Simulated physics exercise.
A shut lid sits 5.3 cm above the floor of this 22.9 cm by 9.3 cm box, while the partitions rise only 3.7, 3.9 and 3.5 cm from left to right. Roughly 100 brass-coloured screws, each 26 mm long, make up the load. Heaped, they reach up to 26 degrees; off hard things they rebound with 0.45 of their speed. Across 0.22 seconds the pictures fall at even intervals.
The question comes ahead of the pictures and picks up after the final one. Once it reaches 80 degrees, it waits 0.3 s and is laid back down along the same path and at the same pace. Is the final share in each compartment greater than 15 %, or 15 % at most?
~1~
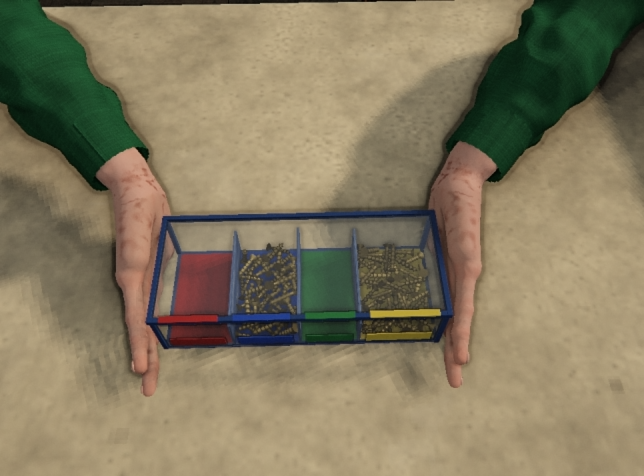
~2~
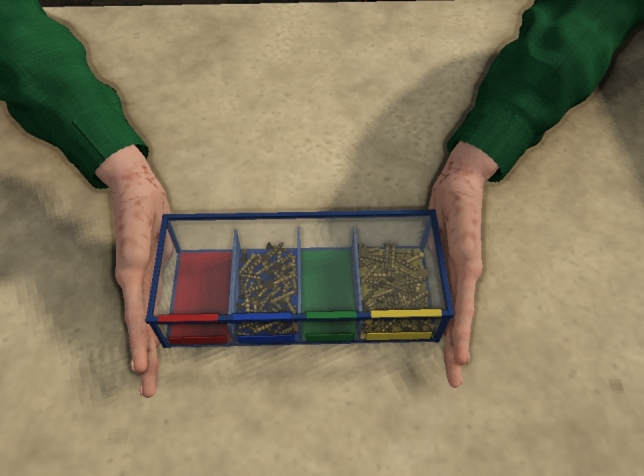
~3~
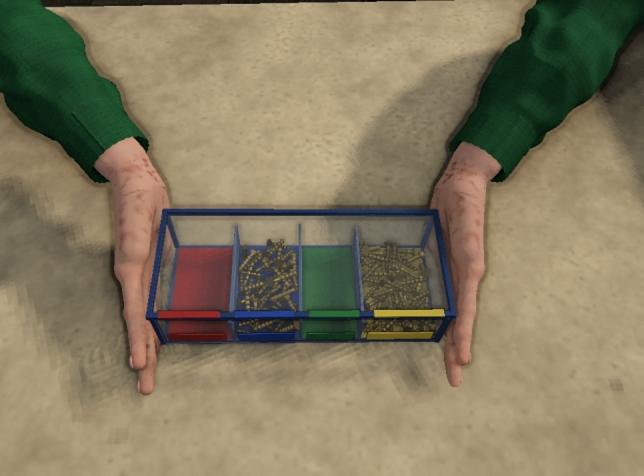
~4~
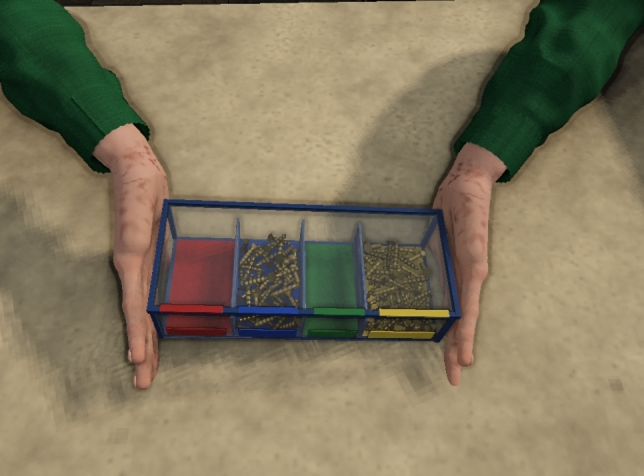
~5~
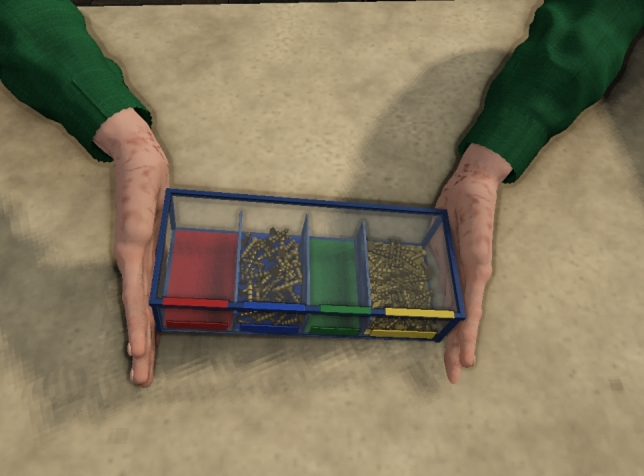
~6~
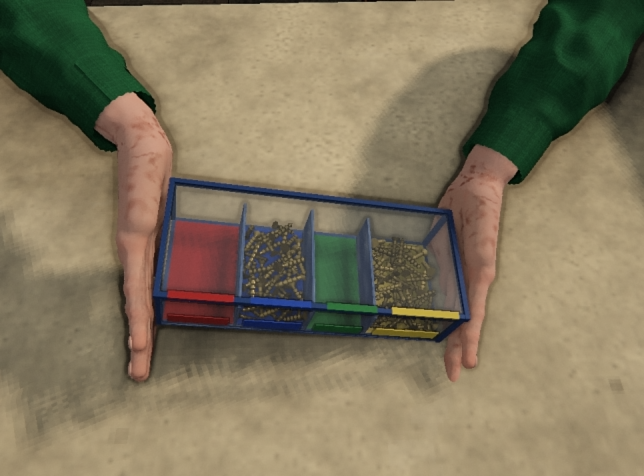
Red compartment: 15 % at most, blue compartment: Greater than 15 %, green compartment: 15 % at most, yellow compartment: Greater than 15 %.
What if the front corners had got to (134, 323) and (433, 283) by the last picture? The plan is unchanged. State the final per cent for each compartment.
Final shares, in per cent - red: 10, blue: 45, green: 0, yellow: 40.
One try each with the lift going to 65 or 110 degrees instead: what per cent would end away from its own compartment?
I'd put them near 0 and 20 percent in that order.
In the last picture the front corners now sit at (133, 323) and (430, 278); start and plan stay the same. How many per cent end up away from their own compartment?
Estimate: Around 15 %.
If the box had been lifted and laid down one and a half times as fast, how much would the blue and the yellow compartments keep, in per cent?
Final split: Blue = 45 %, yellow = 55 %.
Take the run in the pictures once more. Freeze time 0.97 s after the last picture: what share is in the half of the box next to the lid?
Share: Approx. 20 %.
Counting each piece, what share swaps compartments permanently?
Roughly 5 in a hundred.
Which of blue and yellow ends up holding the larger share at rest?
Yellow comes out ahead.
Then, 0.97 s after the last picture, tilt 80 degrees; blue 45 %, yellow 55 %.
Then, 1.62 s after the last picture, tilt 42 degrees; blue 40 %, yellow 60 %.
Then, 2.32 s after the last picture, tilt 0 degrees; blue 40 %, yellow 60 %.
In the end, red 0 %, blue 40 %, green 0 %, yellow 60 %.
